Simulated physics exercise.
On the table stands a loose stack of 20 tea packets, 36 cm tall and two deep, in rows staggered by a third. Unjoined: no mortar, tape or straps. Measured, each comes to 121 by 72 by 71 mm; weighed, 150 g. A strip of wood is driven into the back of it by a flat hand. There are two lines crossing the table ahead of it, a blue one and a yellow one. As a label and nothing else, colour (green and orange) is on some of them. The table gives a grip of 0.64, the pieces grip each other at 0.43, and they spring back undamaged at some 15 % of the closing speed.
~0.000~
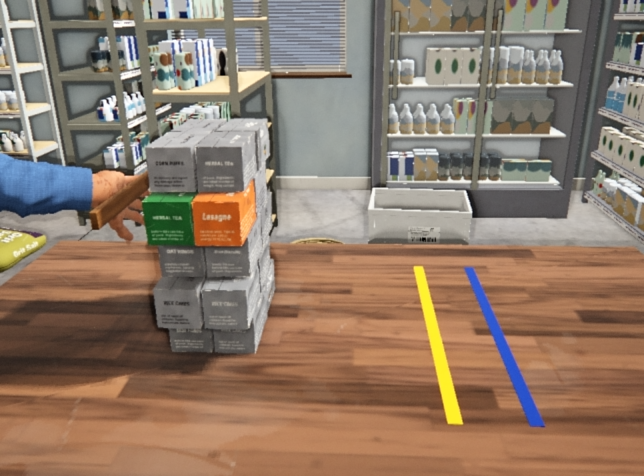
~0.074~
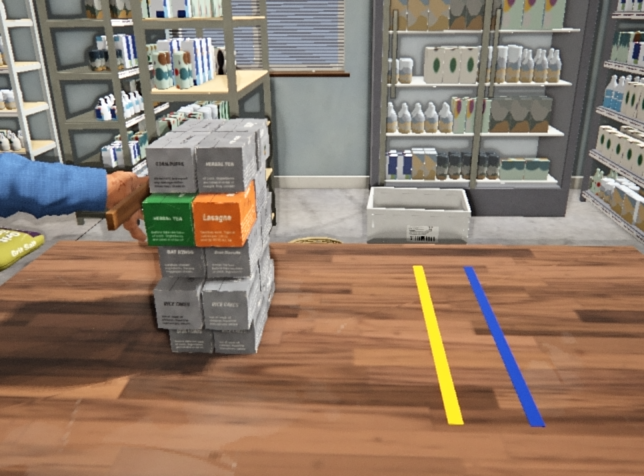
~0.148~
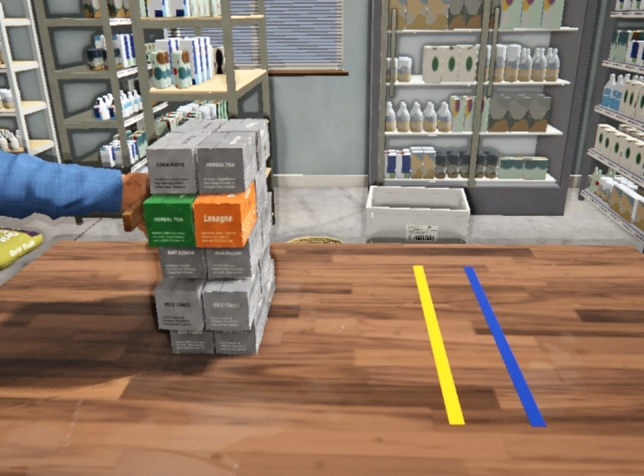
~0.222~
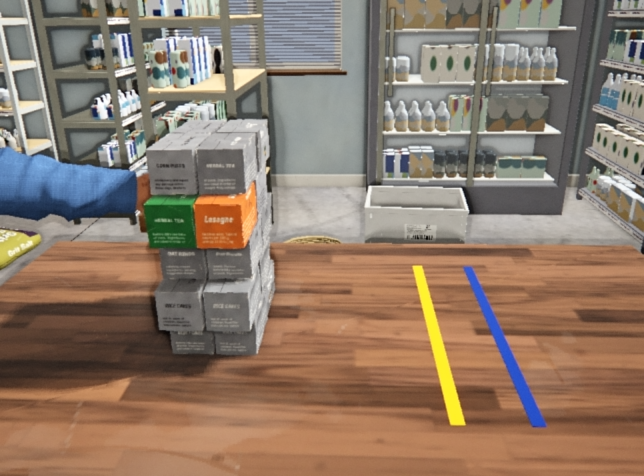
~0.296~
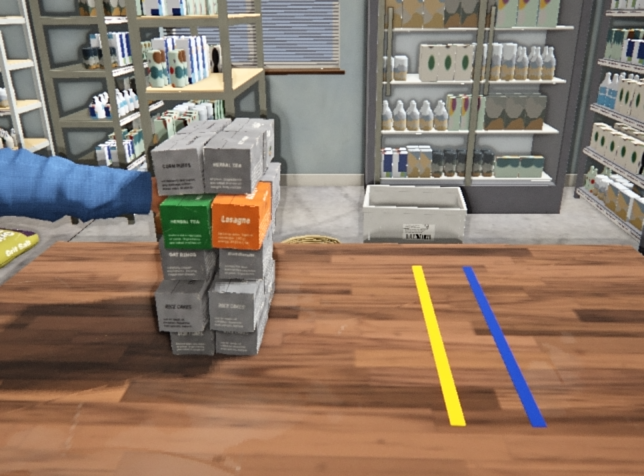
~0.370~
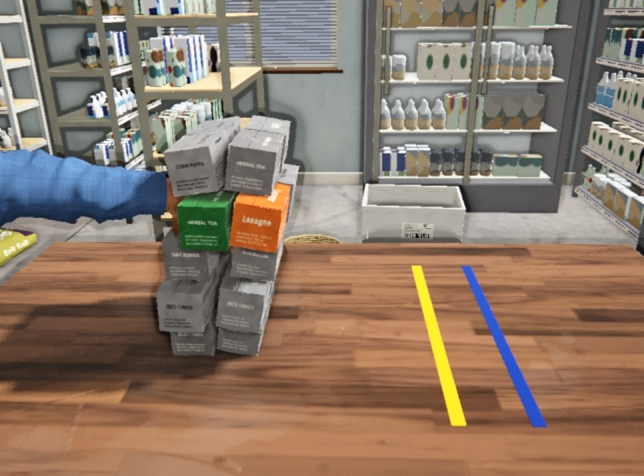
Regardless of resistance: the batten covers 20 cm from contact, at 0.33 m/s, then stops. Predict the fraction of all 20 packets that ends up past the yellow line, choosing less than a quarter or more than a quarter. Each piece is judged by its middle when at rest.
I would say under a quarter.
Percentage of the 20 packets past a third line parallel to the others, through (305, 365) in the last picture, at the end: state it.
Around 60 percent of them.
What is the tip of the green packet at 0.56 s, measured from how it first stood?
About 30 degrees.
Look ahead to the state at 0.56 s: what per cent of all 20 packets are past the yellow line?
By then 0 %.
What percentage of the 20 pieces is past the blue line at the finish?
Roughly 10 % of them end up there.
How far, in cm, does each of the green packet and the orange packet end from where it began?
Green shifts close to 34 cm and orange close to 40 cm.
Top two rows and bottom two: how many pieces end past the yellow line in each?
Top: 2; bottom: 0.
After 0.56 s, none of the 20 packets past the yellow line, 16 disturbed; orange packet leaning 30°, 22 mm lower; green packet leaning 30°, 26 mm lower.
After 0.74 s, 2 of the 20 packets past the yellow line; orange packet leaning 74°, 18 cm lower; green packet leaning 30°, 12 cm lower.
At rest (1.6 s), 2 of the 20 packets past the yellow line; orange packet on its side; green packet 14 cm lower. That is 10 per cent. As the last picture would show them, middles, orange packet near (435, 336), green packet near (371, 297).
